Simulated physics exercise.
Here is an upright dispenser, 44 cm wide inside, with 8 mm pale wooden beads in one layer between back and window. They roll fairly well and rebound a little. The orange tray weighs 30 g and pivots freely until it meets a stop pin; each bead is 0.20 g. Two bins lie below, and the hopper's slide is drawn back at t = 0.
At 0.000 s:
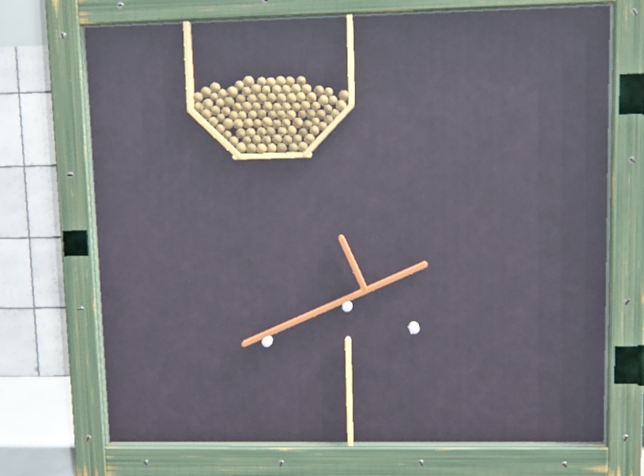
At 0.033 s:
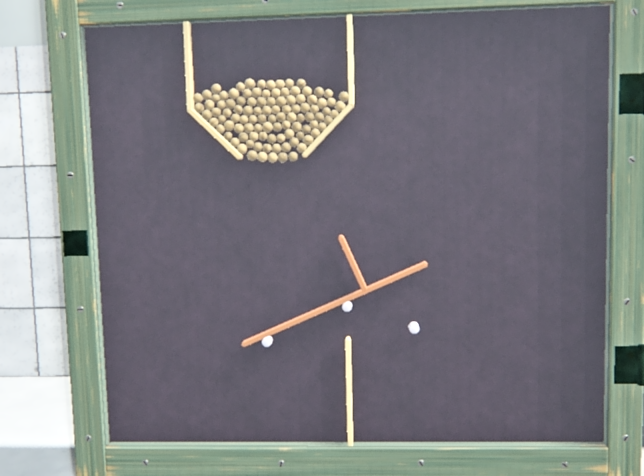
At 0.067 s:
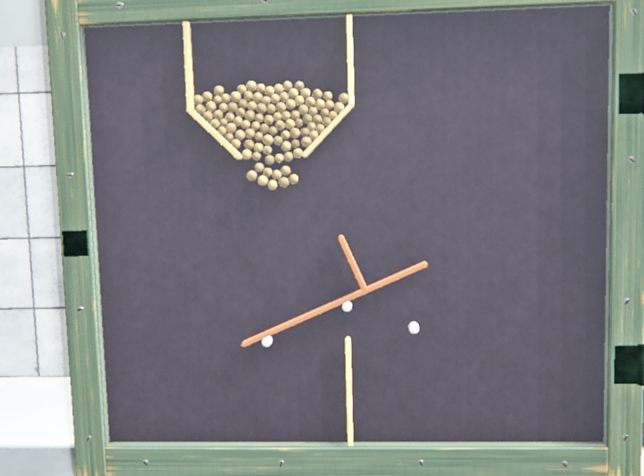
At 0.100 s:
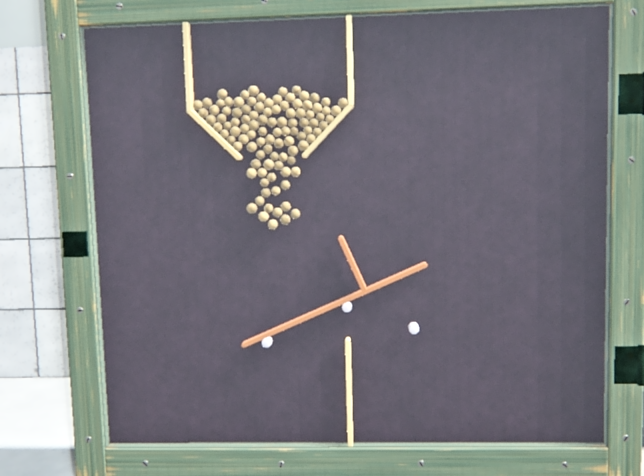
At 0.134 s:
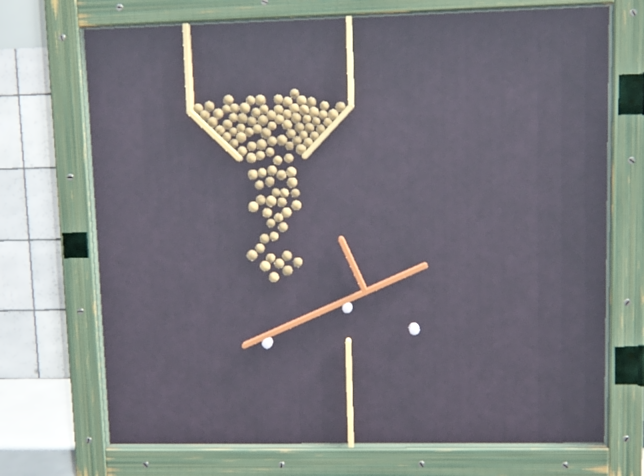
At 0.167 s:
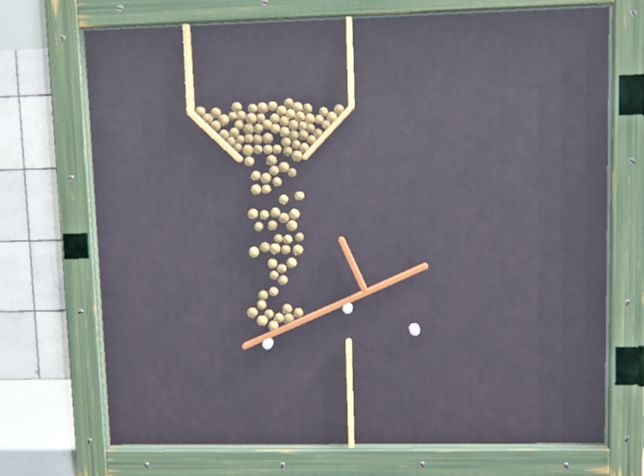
A hopper opens at the bottom and pale beads pour onto a tilted tray.
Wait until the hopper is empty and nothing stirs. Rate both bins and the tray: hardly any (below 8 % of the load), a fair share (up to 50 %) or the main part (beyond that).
Left bin the main part. Right bin hardly any. Tray hardly any.
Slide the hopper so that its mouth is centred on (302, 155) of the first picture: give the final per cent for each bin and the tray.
Left bin: 100; right bin: 0; tray: 0.
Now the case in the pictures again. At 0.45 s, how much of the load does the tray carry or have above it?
Some 45 per cent.
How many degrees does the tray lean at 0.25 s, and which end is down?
Some 25° with the left end low.
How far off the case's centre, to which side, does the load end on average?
About 14 cm to the left.
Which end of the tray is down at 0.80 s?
The left end.
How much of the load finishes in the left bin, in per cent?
About 100 per cent.
By 0.25 s 70 % have left the hopper; tray left end down 23°; on or over it 55 %, past it to the left 15 %, to the right 0 %.
By 0.45 s 100 % have left the hopper; tray left end down 23°; on or over it 45 %, past it to the left 55 %, to the right 0 %.
By 0.80 s 100 % have left the hopper; tray left end down 23°; on or over it 10 %, past it to the left 90 %, to the right 0 %.
All still by 1.7 s, left bin 100 %, right bin 0 %, tray 0 %; tray left end down 23°.
